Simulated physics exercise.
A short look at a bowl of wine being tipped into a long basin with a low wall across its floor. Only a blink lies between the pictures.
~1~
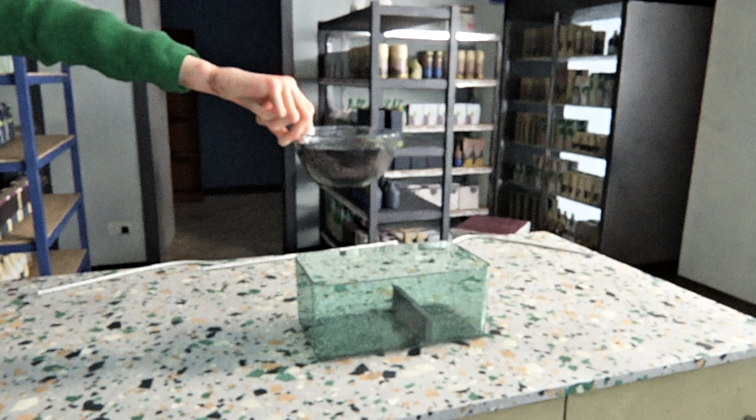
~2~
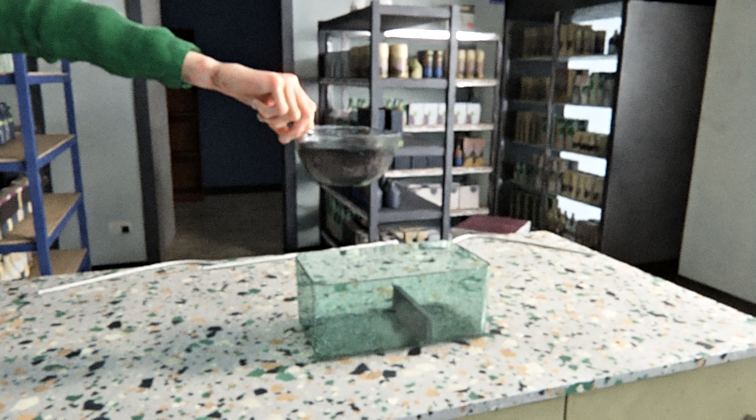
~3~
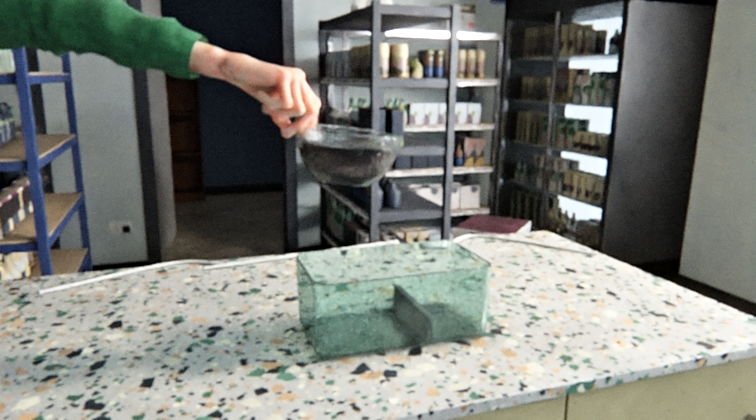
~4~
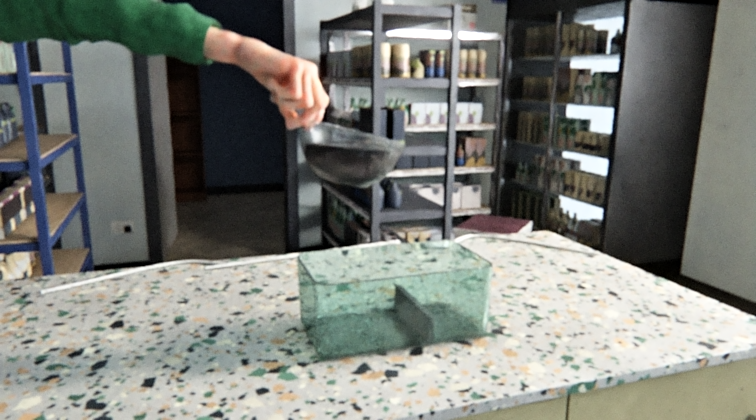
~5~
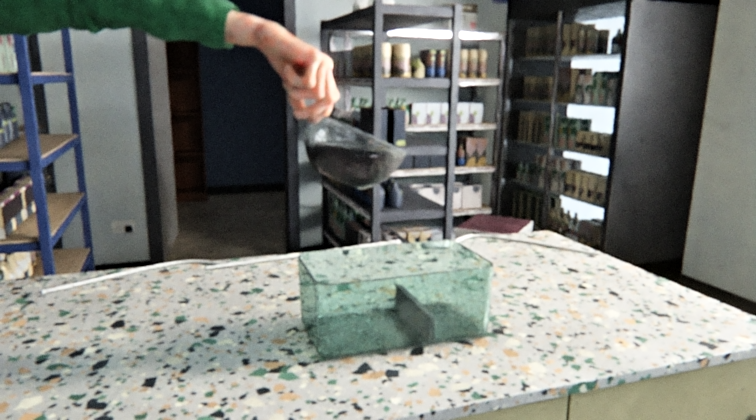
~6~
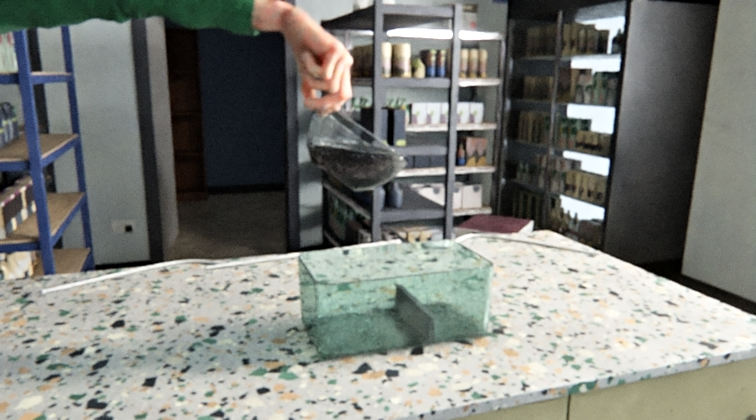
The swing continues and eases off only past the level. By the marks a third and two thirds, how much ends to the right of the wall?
It comes to between a third and two thirds.
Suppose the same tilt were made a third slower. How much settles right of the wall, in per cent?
Close to 65 per cent.
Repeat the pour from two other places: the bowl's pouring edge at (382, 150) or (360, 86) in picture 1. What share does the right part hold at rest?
The first gives 30 %, the second 15 %.
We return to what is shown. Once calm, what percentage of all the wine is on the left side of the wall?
Close to 45 per cent.
A moment on, the bowl is tipped right over and 10 per cent is still to pour, 1 is left of the wall and 35 right of it.
Next, the bowl is tipped right over and 0 per cent is still to pour, 32 is left of the wall and 51 right of it.
Then the bowl is tipped right over and 0 per cent is still to pour, 42 is left of the wall and 51 right of it.
Later the bowl is tipped right over and 0 per cent is still to pour, 44 is left of the wall and 50 right of it.
In the end 44 per cent lies left of the wall, 50 right of it and 6 outside.
